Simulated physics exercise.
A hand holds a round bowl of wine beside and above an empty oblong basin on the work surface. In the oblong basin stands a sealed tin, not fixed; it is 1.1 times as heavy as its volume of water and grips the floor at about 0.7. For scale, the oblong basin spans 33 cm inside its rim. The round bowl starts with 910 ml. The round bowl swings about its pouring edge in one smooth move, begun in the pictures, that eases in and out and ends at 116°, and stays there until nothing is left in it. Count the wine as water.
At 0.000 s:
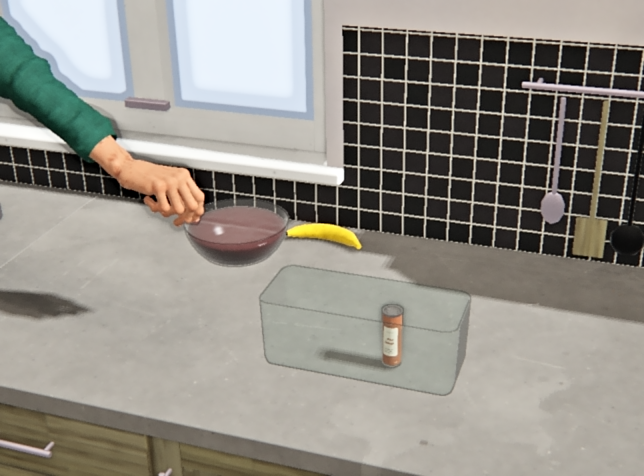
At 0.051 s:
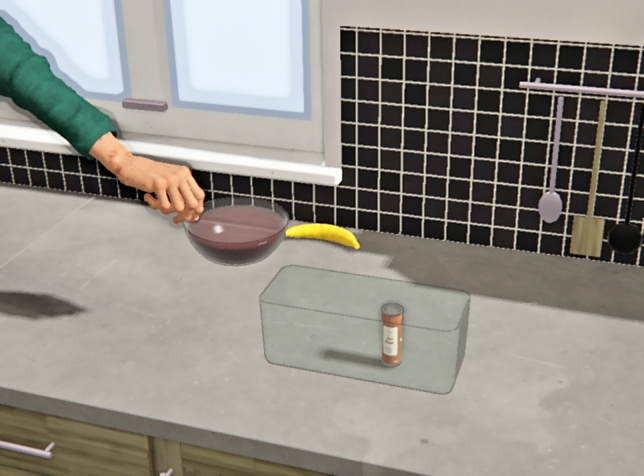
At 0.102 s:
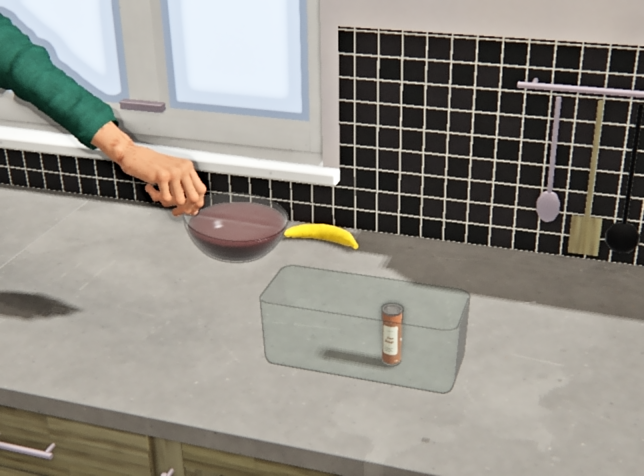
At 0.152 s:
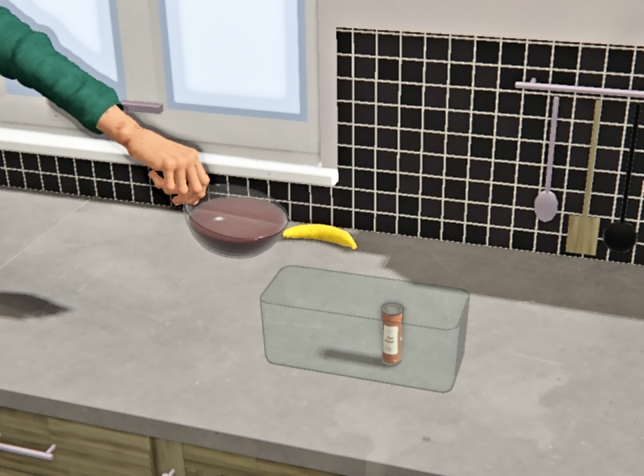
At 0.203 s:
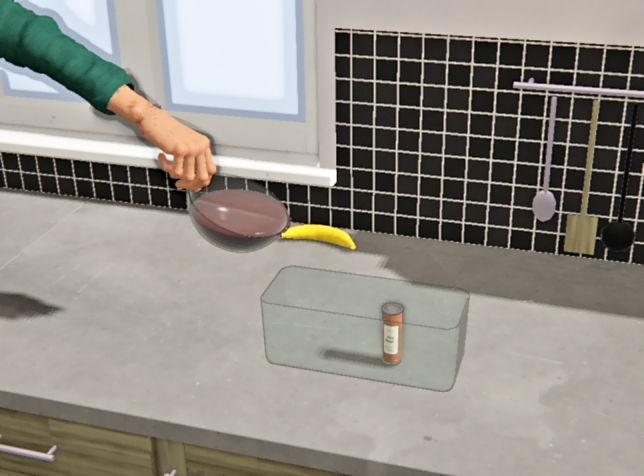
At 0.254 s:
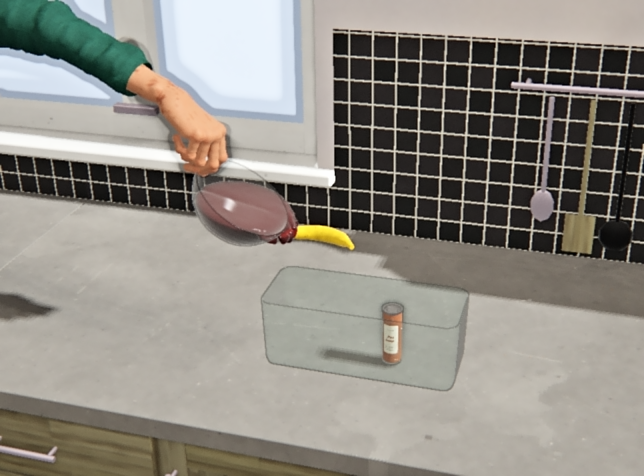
The footage shows a hand holding a round glass bowl of dark red liquid beside an empty-of-liquid clear basin containing a small labelled tin, then gradually tilting the bowl rightward until some liquid passes over its edge near a banana.
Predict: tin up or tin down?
The tin falls.
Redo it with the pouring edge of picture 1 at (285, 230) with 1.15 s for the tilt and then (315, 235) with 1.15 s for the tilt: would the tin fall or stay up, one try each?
First it remains upright; then it remains upright.
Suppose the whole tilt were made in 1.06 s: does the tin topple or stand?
The tin remains upright.
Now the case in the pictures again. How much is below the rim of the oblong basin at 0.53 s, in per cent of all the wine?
Near 26 in a hundred.
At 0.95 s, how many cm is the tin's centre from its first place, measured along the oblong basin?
Some 0 cm.
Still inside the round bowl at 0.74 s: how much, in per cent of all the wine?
Near 0 in a hundred.
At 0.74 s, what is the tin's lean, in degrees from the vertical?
Near 5° from upright.
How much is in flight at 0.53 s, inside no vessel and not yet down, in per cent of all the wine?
Near 64 in a hundred.
Then, 0.53 s in, the tilt is 103° and 8 per cent is still to pour; the tin stands where it began.
Then, 0.74 s in, the tilt is 116° and 0 per cent is still to pour; the tin leans 7°.
Then, 0.95 s in, the tilt is 116° and 0 per cent is still to pour; the tin leans 27°.
Then, 1.18 s in, the tilt is 116° and 0 per cent is still to pour; the tin lies on its side.
Finally, the tin lies on its side.
